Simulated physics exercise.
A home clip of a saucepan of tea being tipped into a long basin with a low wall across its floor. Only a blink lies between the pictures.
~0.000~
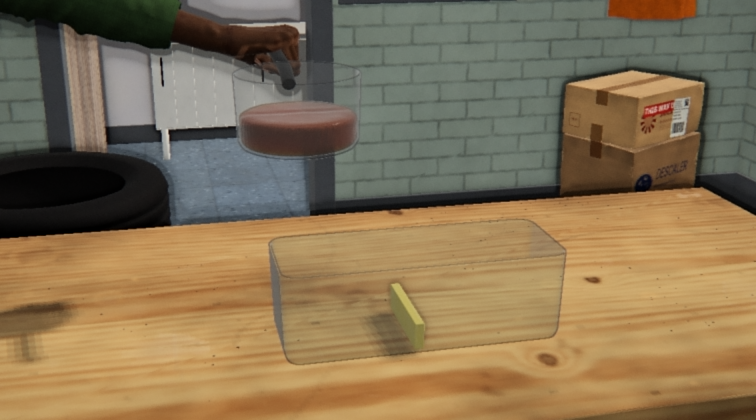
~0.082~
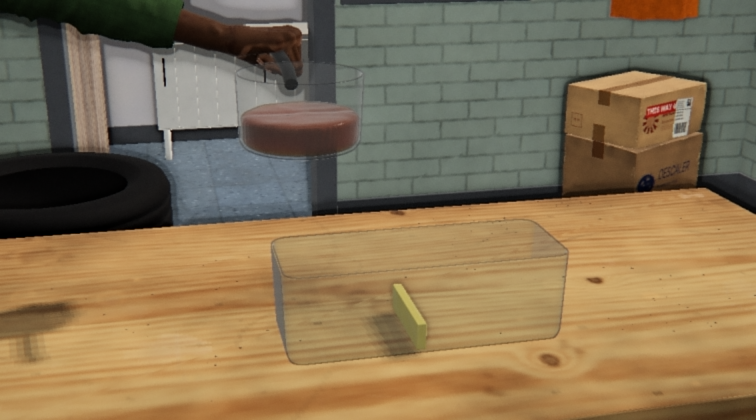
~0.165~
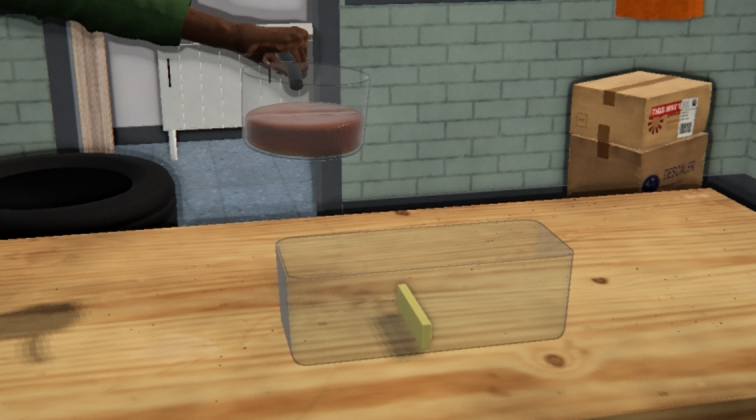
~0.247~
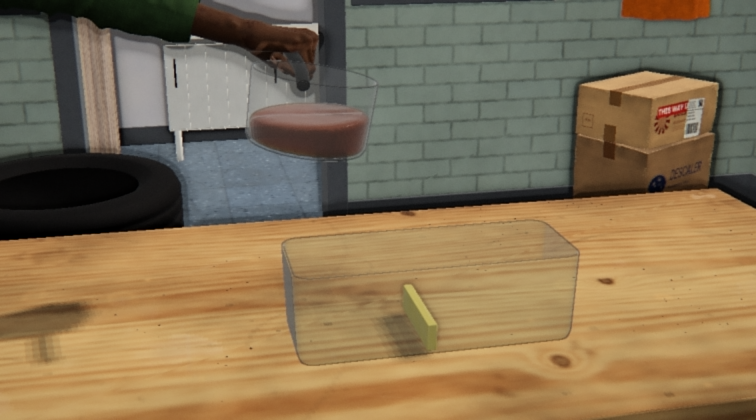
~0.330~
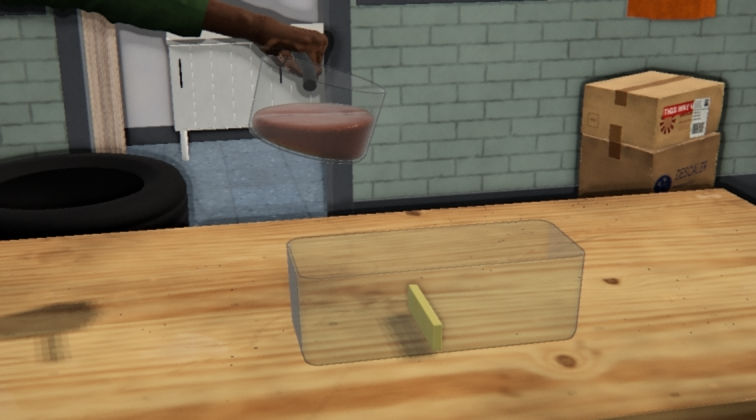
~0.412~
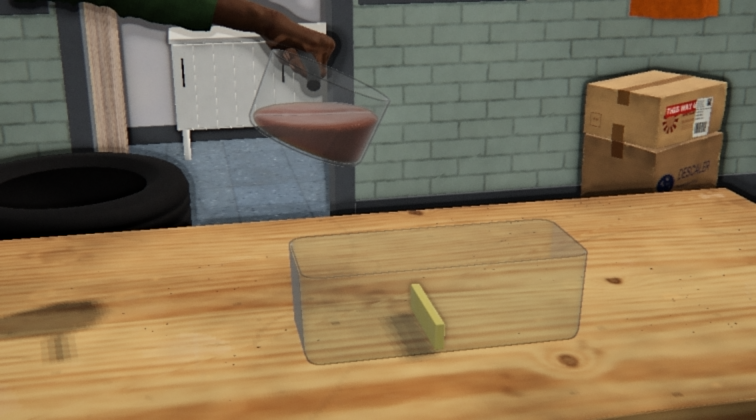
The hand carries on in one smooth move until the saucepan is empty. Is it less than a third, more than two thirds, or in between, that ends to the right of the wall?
The share right of the wall is from a third to two thirds.
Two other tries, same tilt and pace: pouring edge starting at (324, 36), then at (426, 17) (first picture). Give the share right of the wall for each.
Roughly 5 per cent, and 90 per cent.
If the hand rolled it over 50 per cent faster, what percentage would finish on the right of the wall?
About 35 per cent.
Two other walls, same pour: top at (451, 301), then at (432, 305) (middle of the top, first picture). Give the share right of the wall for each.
First some 10, then 10 per cent.
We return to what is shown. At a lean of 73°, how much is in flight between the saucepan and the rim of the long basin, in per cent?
About 25 per cent.
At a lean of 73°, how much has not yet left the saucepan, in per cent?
Some 70 per cent.
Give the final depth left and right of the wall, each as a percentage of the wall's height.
Left: 40 %. Right: 30 %.
A moment on, the saucepan is tipped part way and 69 per cent is still to pour, 4 is left of the wall and 0 right of it.
Next, the saucepan is tipped on its side and 20 per cent is still to pour, 21 is left of the wall and 39 right of it.
Then the saucepan is tipped right over and 2 per cent is still to pour, 48 is left of the wall and 45 right of it.
Later the saucepan is tipped right over and 0 per cent is still to pour, 52 is left of the wall and 46 right of it.
At rest 53 per cent lies left of the wall, 46 right of it and 2 outside.
